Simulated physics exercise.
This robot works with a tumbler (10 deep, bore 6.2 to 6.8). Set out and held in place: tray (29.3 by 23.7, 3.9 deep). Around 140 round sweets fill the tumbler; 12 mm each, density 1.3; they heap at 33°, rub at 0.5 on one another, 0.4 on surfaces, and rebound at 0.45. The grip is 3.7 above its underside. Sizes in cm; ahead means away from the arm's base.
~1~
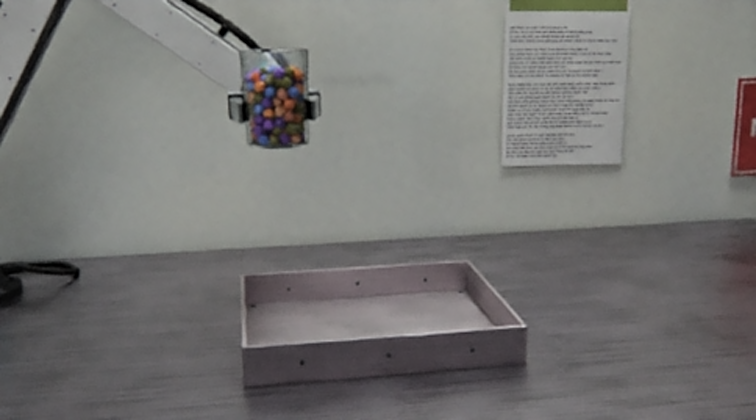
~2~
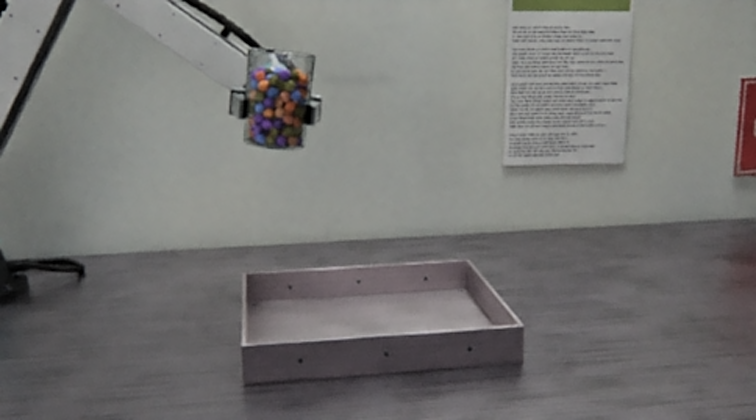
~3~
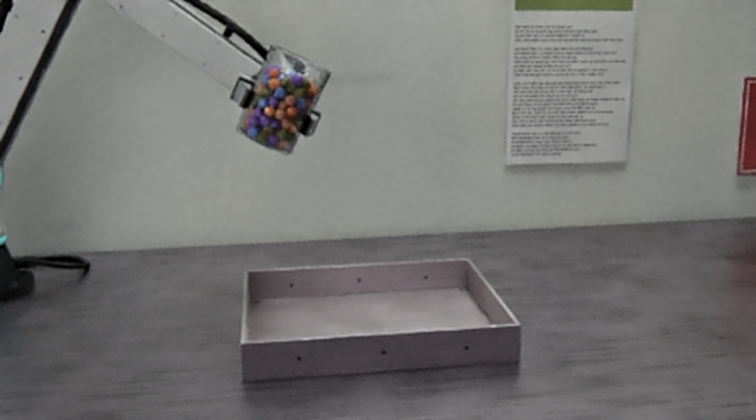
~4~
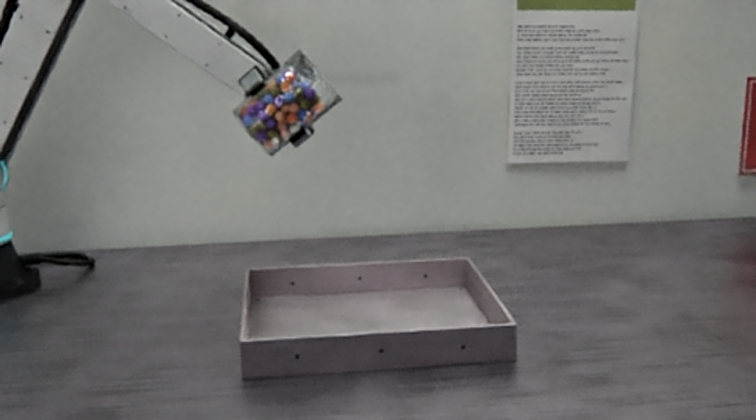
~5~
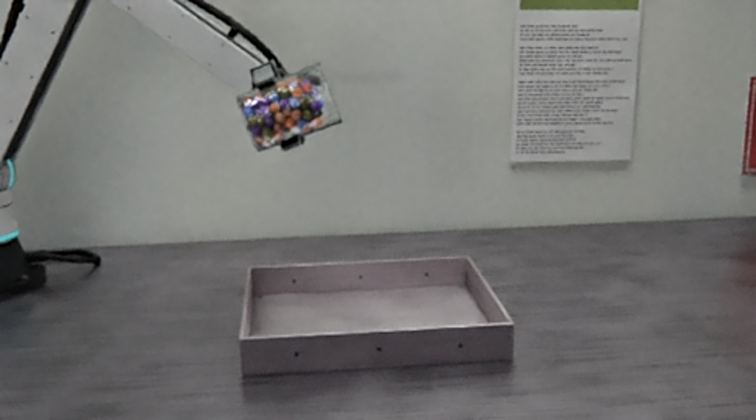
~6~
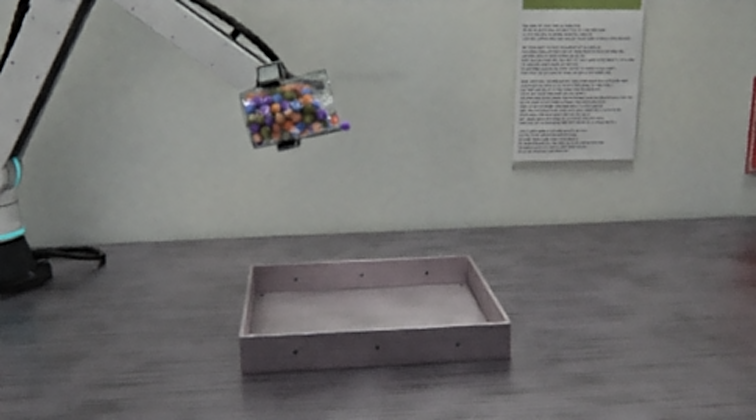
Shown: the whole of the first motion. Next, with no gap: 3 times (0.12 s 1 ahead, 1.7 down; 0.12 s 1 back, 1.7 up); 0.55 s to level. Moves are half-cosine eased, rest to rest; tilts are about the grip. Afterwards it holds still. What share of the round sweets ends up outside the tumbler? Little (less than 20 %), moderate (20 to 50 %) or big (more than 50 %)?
Outside the tumbler the share is little, less than 20 %.
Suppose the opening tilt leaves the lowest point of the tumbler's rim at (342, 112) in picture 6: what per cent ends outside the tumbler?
About 0 per cent.
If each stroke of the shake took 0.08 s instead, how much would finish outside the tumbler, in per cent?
It would be near 10 per cent.
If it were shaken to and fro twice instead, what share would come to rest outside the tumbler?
In that case some 5 per cent.
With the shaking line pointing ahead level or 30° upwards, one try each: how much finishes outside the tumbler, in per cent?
Some 20 and 25 per cent.
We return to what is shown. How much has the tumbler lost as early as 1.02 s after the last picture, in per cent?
Some 5 per cent.
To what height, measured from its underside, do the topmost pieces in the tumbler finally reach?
Some 9.5 cm.
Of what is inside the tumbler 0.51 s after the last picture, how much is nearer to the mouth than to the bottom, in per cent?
Some 40 per cent.
Then, 0.51 s later, tilted 78° forward, highest piece 29 above the table; 137 in the tumbler, 4 in the tray, 2 in flight or on a rim.
Then, 1.02 s later, tilted 34° forward, highest piece 31 above the table; 137 in the tumbler, 6 in the tray.
Then, 1.47 s later, level, highest piece 32 above the table; 137 in the tumbler, 6 in the tray.
Then, 2.52 s later, level, highest piece 32 above the table; 137 in the tumbler, 6 in the tray.
At rest, 137 in the tumbler, 6 in the tray. That is 4 % outside the tumbler.
